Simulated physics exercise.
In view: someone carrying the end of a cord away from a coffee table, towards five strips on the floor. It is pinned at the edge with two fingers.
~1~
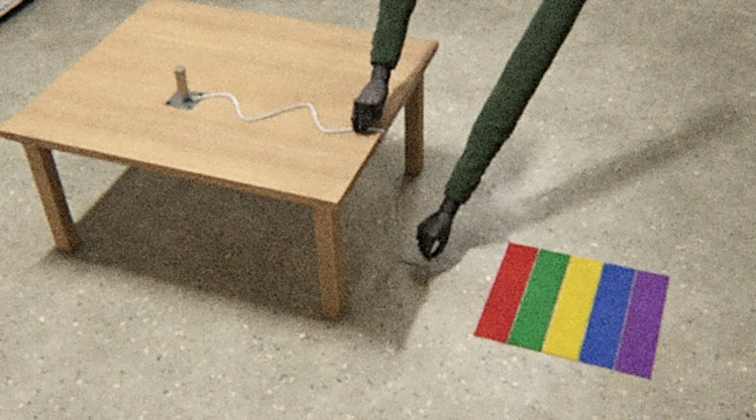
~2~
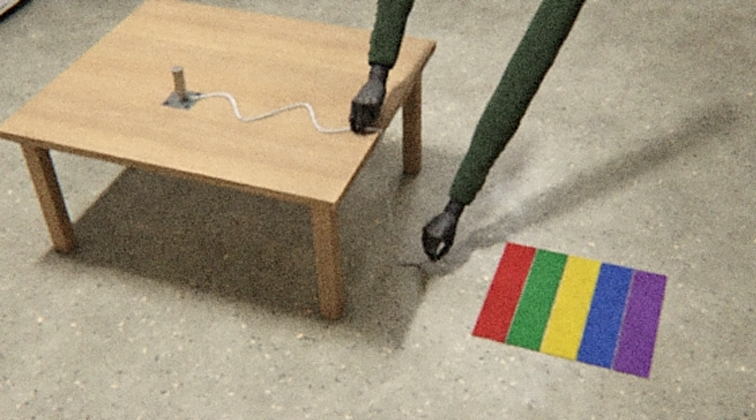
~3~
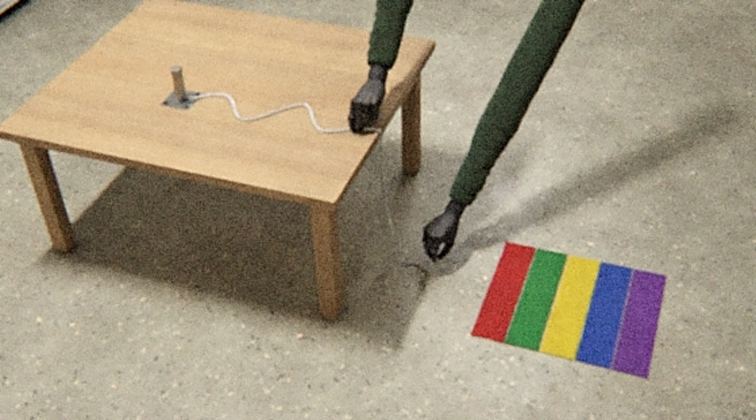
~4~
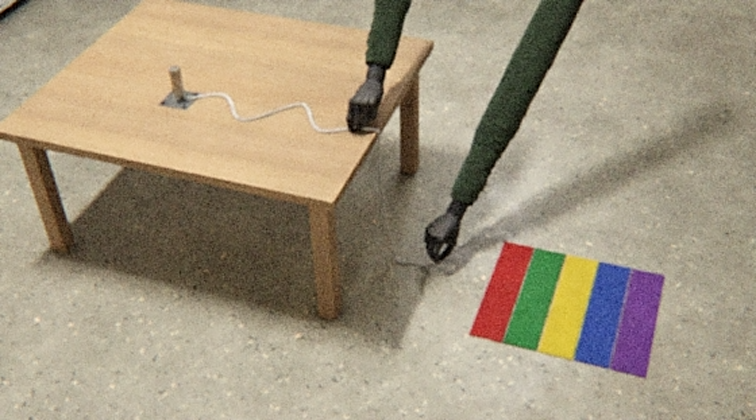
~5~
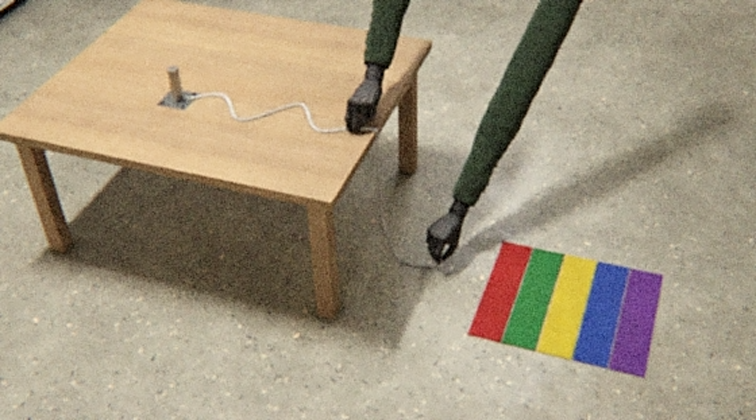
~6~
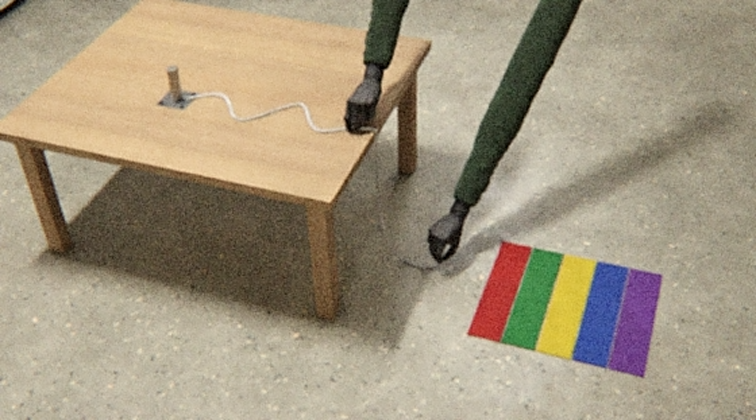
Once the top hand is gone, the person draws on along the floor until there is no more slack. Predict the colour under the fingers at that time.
The blue one.
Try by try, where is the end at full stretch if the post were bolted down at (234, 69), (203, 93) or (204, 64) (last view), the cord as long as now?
Try by try, around (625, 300), (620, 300) and (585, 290).
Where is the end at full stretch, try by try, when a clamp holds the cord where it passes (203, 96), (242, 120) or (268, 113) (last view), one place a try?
Going through the three tries, you get (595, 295), (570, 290) and (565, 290).
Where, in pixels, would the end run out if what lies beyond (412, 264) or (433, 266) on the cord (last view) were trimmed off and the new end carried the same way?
Roughly at (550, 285) the first time and at (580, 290) the second.
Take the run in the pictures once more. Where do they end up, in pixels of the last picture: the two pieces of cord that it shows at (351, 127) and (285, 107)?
Near (404, 158) and (314, 121).
Early on, end near (548, 284); over green.
Midway, end near (581, 292); over yellow.
At the end of the slack, end near (600, 296); over blue. The blue one.
